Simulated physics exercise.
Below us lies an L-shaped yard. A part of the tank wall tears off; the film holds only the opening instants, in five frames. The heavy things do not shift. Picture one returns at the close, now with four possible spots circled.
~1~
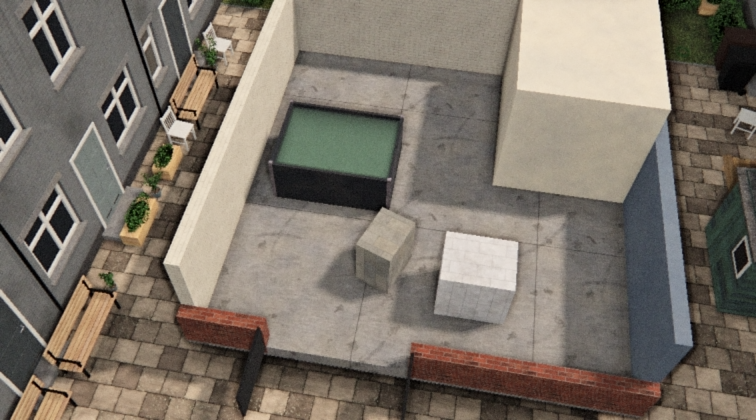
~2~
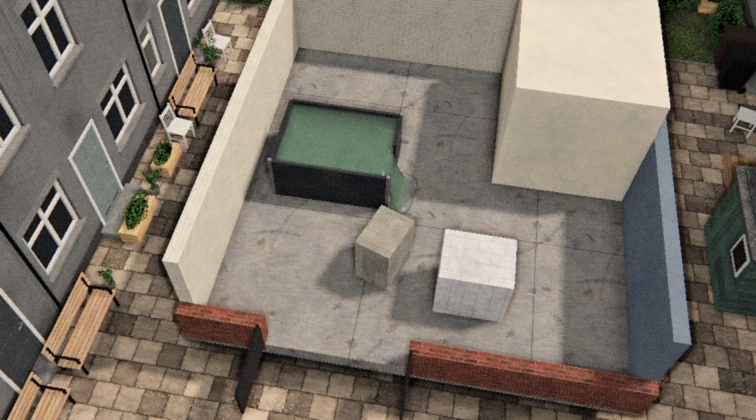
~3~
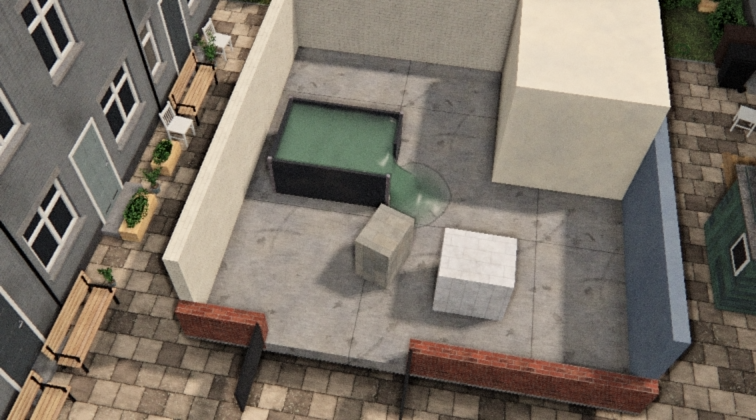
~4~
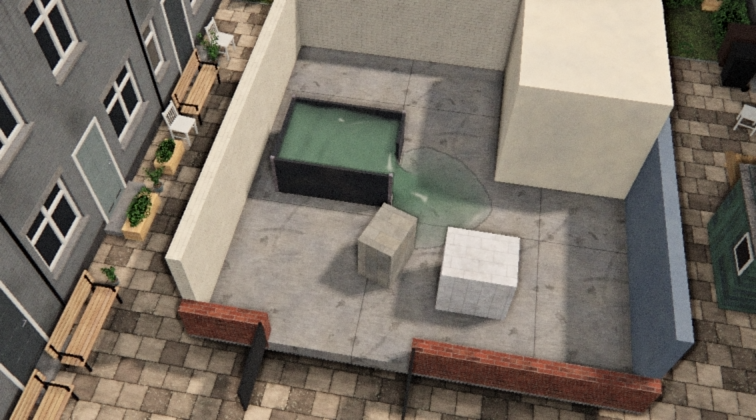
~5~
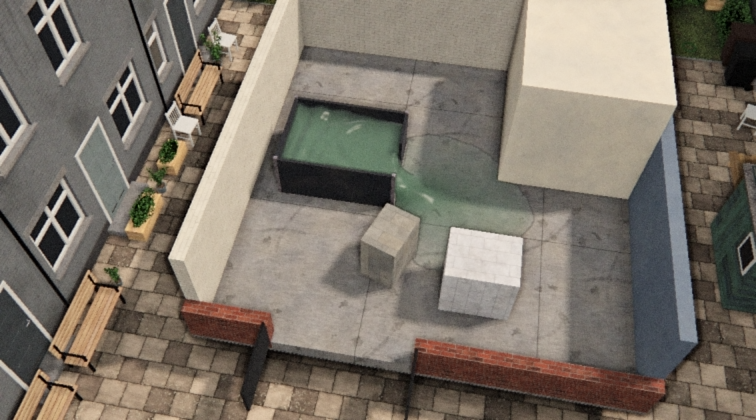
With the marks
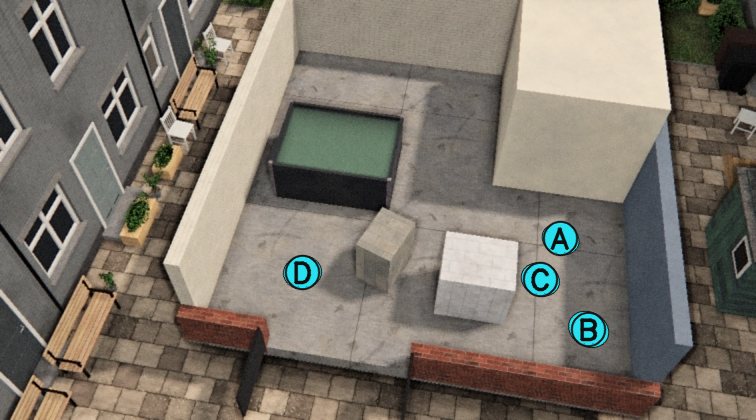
Green water pours from the right side of a dark tank and spreads across the grey yard.
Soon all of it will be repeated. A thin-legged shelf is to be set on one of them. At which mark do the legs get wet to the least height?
It is D.
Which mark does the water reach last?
That would be D.
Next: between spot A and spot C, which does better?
C.
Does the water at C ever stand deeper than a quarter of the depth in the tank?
No, less.
In cyan, A at (560, 238); B at (588, 329); C at (540, 279); D at (302, 272).
Choosing A, the water peaks at about 31 % of the depth that stood in the tank.
Choosing B, the water peaks at about 24 % of the depth that stood in the tank.
Choosing C, the water peaks at about 18 % of the depth that stood in the tank.
Choosing D, the water peaks at about 9 % of the depth that stood in the tank.
